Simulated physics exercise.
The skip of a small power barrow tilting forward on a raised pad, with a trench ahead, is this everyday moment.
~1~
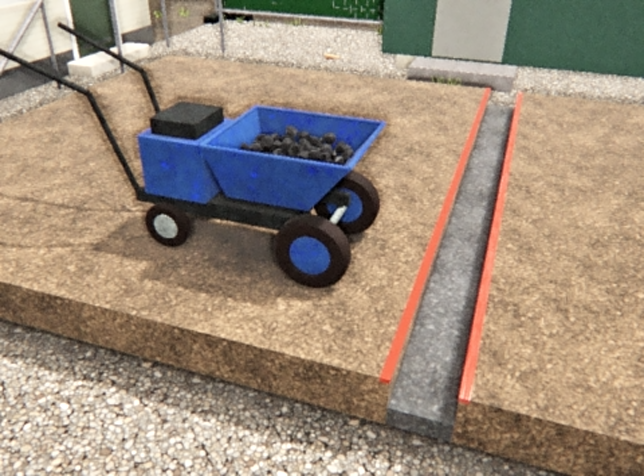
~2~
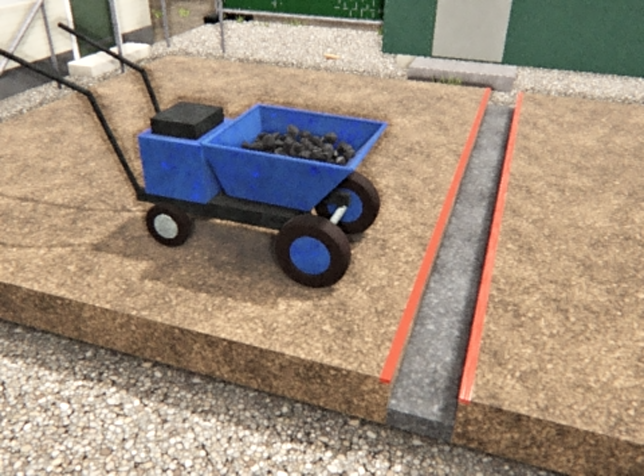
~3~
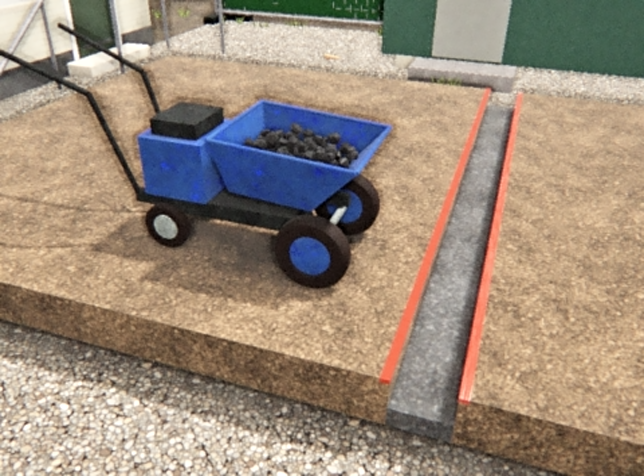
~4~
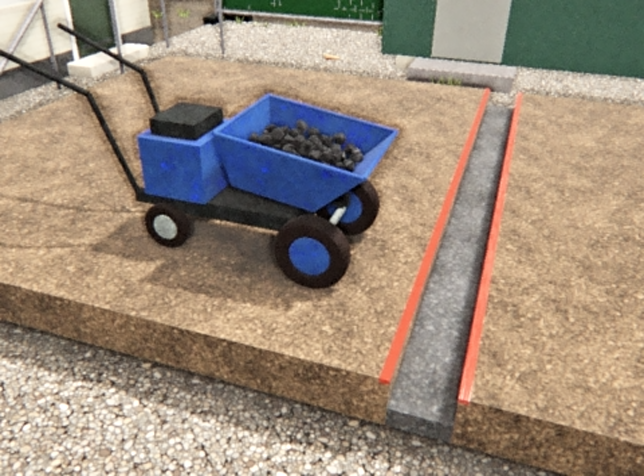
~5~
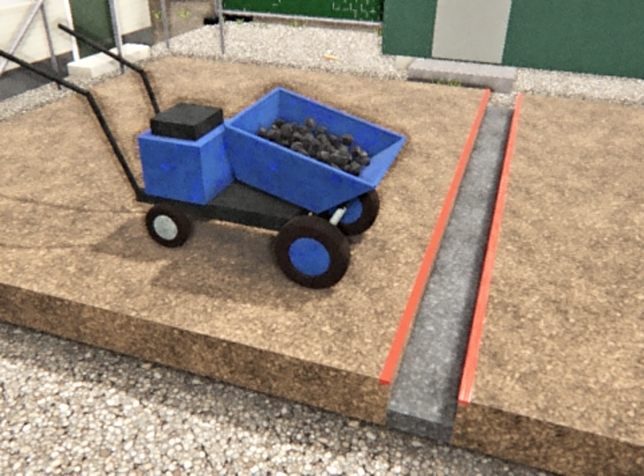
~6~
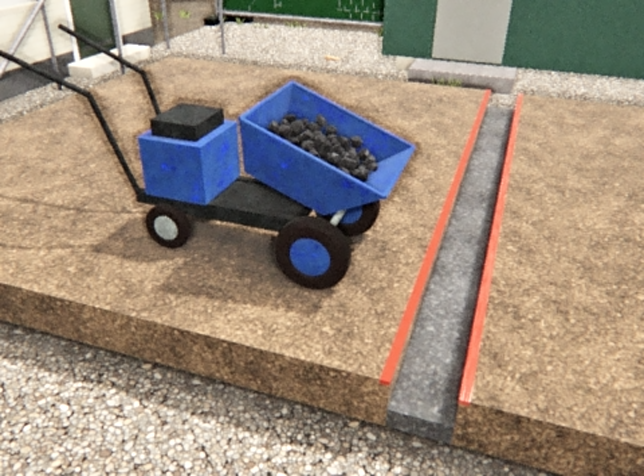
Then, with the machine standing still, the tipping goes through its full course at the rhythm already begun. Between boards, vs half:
I predict the trench will catch most of it.
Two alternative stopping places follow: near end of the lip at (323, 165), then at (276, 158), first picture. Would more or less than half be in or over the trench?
Well, the first try gives the bigger portion, and the second gives a smaller portion.
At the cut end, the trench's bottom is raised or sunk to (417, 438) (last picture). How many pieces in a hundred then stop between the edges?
Around 100 per cent.
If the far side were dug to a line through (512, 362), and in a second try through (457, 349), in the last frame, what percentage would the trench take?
Well, it'd be something like 100 per cent the first time and 90 per cent the second.
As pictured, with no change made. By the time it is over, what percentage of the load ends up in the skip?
It works out to some 0 percent.
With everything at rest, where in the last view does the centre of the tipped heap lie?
Close to (451, 293) in the last picture.
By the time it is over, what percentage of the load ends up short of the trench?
Roughly 0 in a hundred.
Just after the last frame, skip tipped steeply; every one in the skip.
A moment on, skip tipped right over; the larger part in the skip; about a tenth in or heaped over the trench.
Further on, skip tipped right over; about a tenth in the skip; just a few short of the trench; the larger part in or heaped over the trench; just a few beyond it.
When it is over, skip tipped right over; just a few in the skip; just a few short of the trench; almost all in or heaped over the trench; just a few beyond it.
